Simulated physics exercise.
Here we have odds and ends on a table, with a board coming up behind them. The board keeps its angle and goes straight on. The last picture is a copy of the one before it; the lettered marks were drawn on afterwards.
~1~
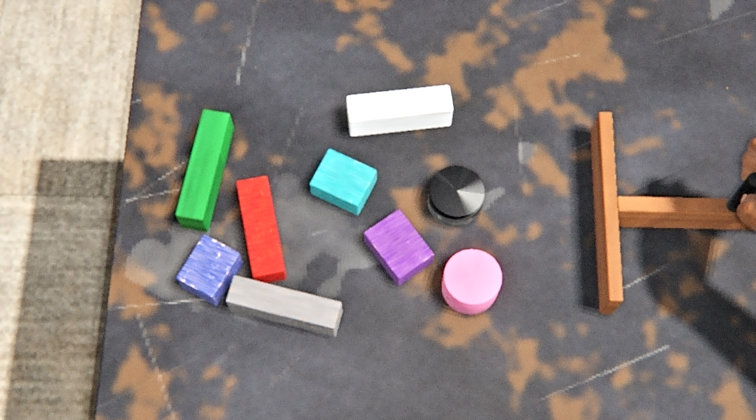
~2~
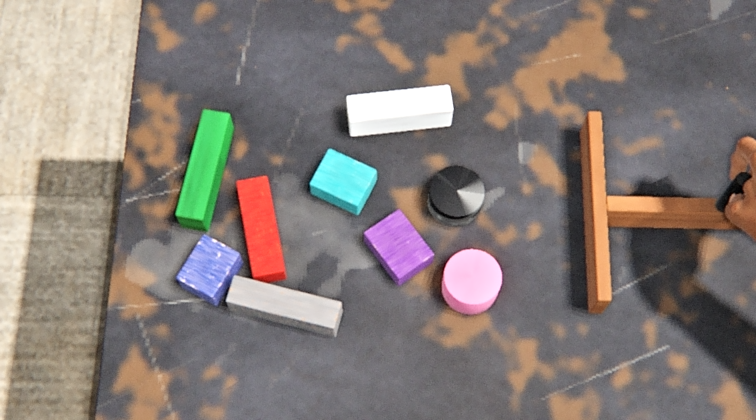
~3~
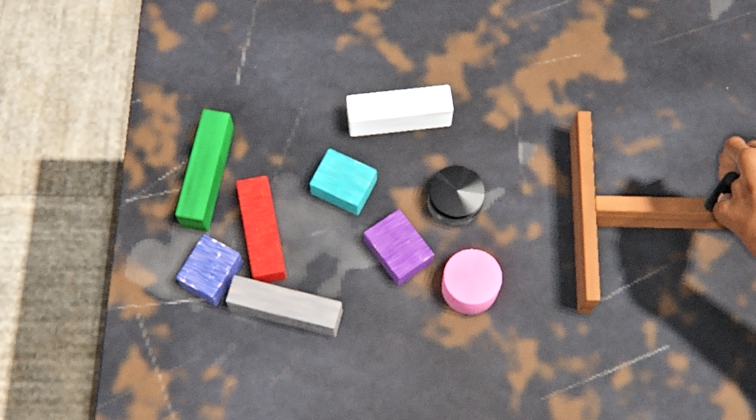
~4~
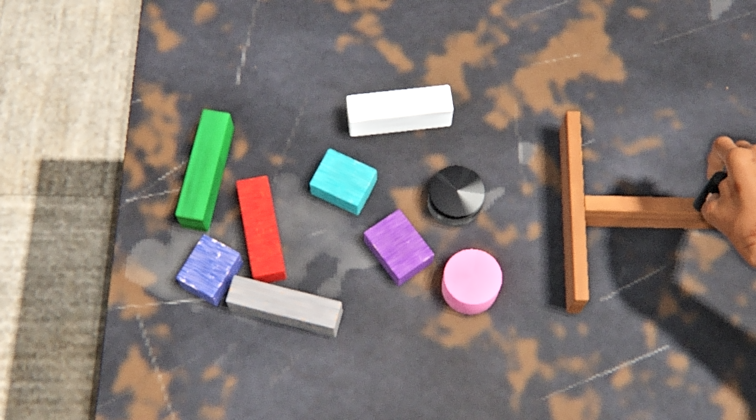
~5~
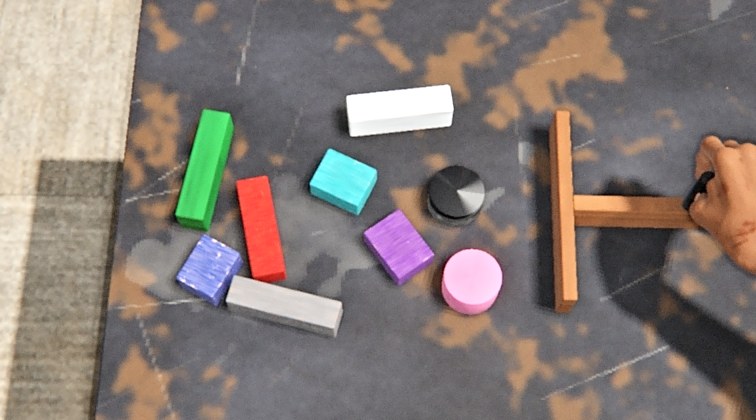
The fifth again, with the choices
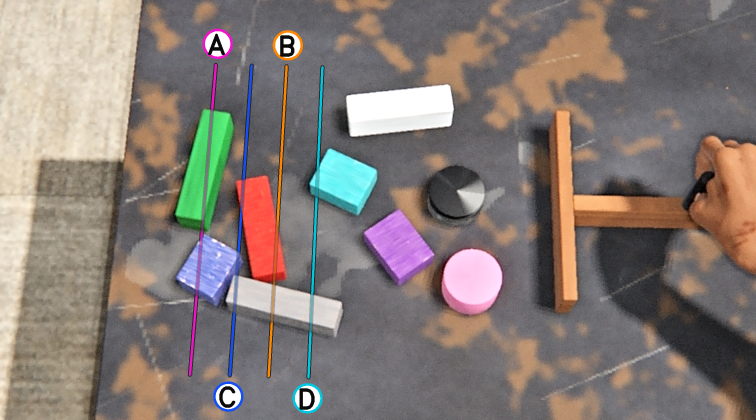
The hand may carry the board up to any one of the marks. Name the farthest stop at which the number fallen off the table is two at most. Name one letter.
No third one falls up to A.
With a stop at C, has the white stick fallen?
No.
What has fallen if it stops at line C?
It is the green stick.
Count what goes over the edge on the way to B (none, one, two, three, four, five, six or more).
The count is none.
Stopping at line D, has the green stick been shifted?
Yes.
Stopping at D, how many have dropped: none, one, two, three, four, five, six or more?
In all, none.
On the copy, A at (204, 211); B at (278, 213); C at (241, 212); D at (316, 214).
On A. First, board (435, 199); pink tin (398, 287); purple block (372, 238).
Then, board (305, 196); green stick (177, 161); blue block (179, 281).
Finally, board (203, 194); green stick over the edge; blue block over the edge; two fallen.
By contrast, B is within the limit but short; C is within the limit but short; D is within the limit but short.
